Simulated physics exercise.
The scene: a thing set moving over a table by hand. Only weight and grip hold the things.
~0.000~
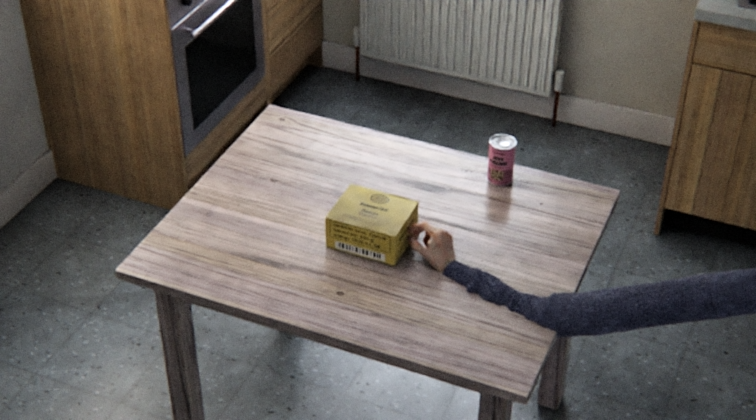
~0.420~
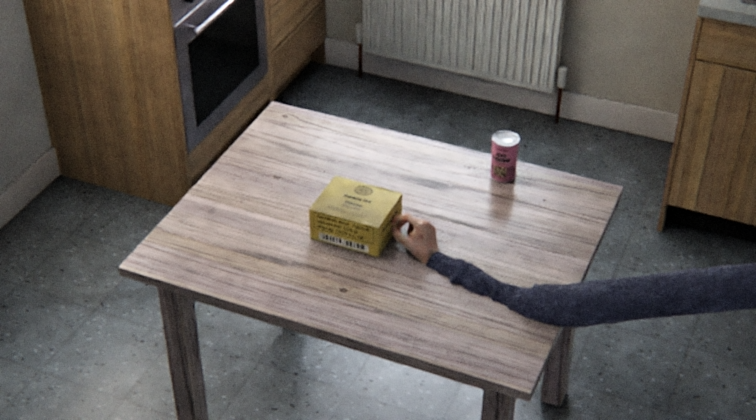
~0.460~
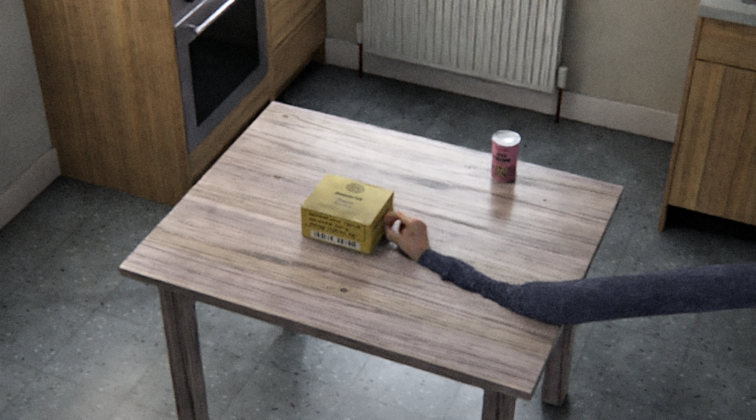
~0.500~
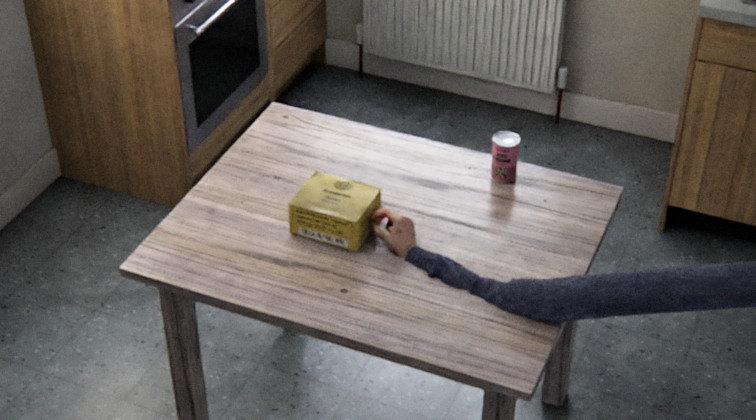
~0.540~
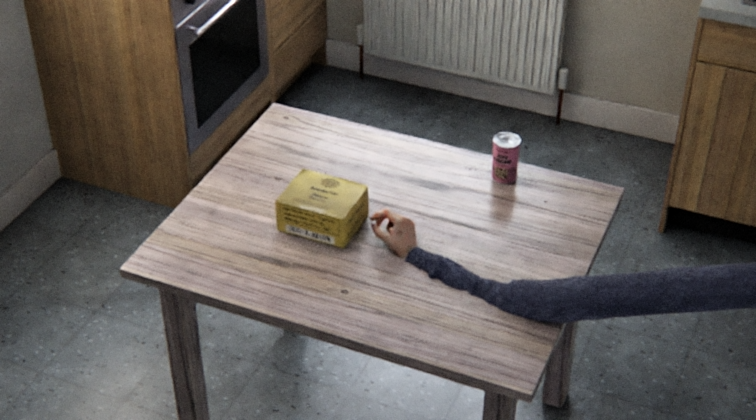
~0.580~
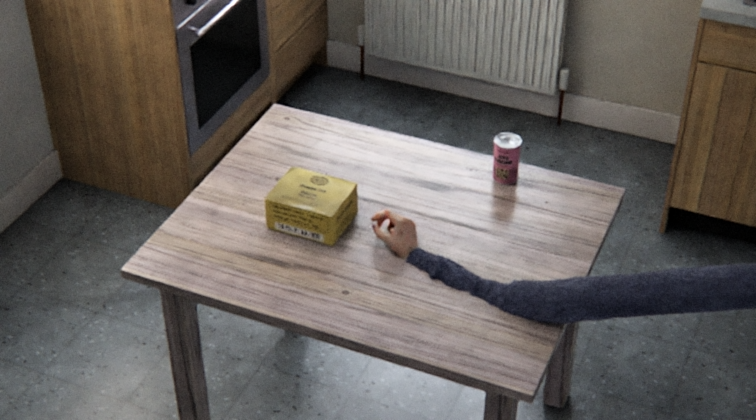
A yellow box slides a short way leftward across a wooden table as a hand in a dark sleeve pushes it from the right; the hand then stays back while the box moves slightly farther left, a pink can standing nearby.
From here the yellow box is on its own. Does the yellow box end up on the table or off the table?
The yellow box remains on top.
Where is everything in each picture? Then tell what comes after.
The first frame shows under the hand; yellow box (372, 224).
The second frame shows under the hand; yellow box (356, 216).
The third frame shows under the hand; yellow box (348, 213).
The fourth frame shows yellow box (336, 210).
The fifth frame shows yellow box (323, 208) displaced a little.
The sixth frame shows yellow box (312, 205) displaced a little.
Around 0.68 s, yellow box displaced about its own width near (288, 199).
Around 0.78 s, yellow box displaced about its own width near (273, 195).
Around 0.88 s, yellow box displaced about its own width near (266, 193).
Finally (1.9 s), moved from the start, yellow box. Final places as the last picture's camera would see them, yellow box near (266, 193).
